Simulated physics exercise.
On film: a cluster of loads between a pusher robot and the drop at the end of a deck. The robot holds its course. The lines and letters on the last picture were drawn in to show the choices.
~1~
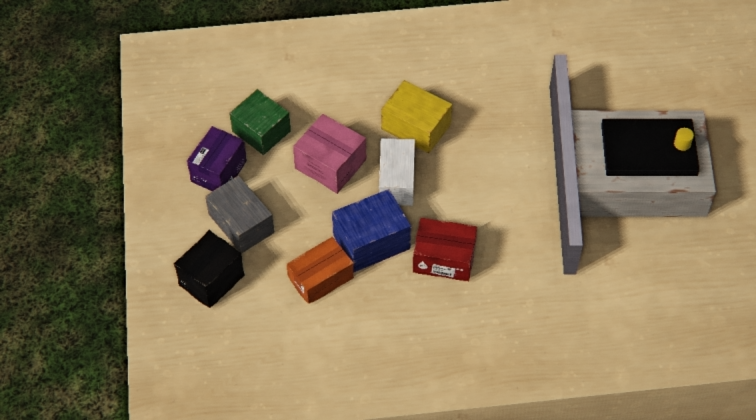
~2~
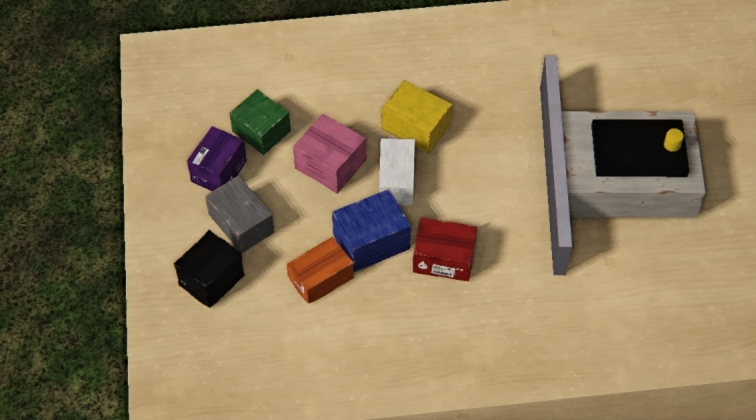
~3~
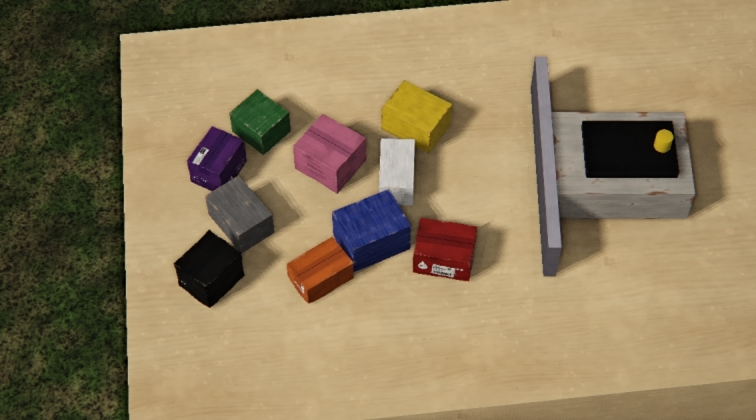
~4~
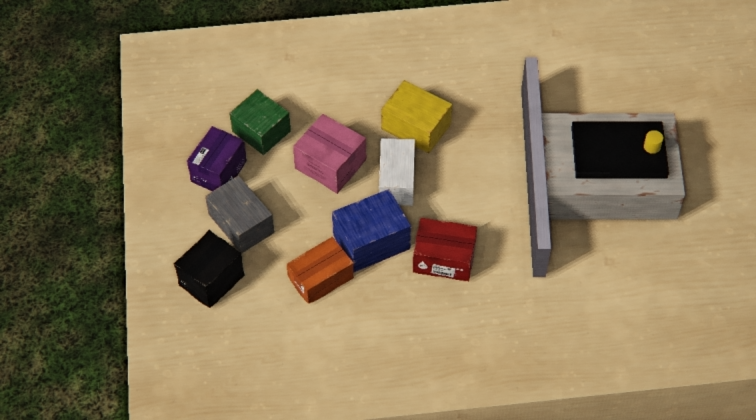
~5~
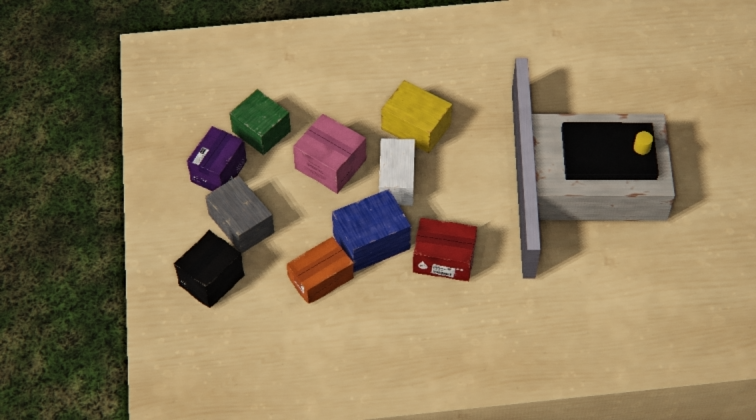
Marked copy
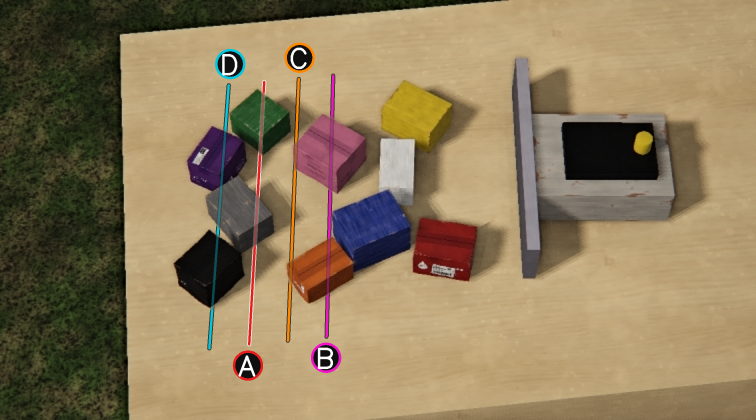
A gray robot with a wide flat plate on its front slid slowly left a short way across a wooden deck, toward a cluster of colorful boxes that stayed still and untouched.
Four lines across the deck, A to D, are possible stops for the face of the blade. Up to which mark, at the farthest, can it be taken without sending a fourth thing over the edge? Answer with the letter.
Stop at D.
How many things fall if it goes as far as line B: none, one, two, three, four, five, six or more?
By then, none.
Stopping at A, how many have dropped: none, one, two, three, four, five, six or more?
By then, none.
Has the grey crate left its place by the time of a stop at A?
By then, yes.
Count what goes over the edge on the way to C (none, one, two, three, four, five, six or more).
The count is none.
On the marked copy, A at (257, 205); B at (330, 199); C at (294, 202); D at (220, 209).
Following D. Soon after the start, robot (492, 160); orange parcel (299, 277); yellow crate (373, 119).
Later, robot (382, 170); black parcel (171, 275); grey crate (188, 201).
In the end, robot (296, 178); black parcel over the edge; grey crate over the edge; three fallen.
As for the rest, A is within the limit but short; B is within the limit but short; C is within the limit but short.
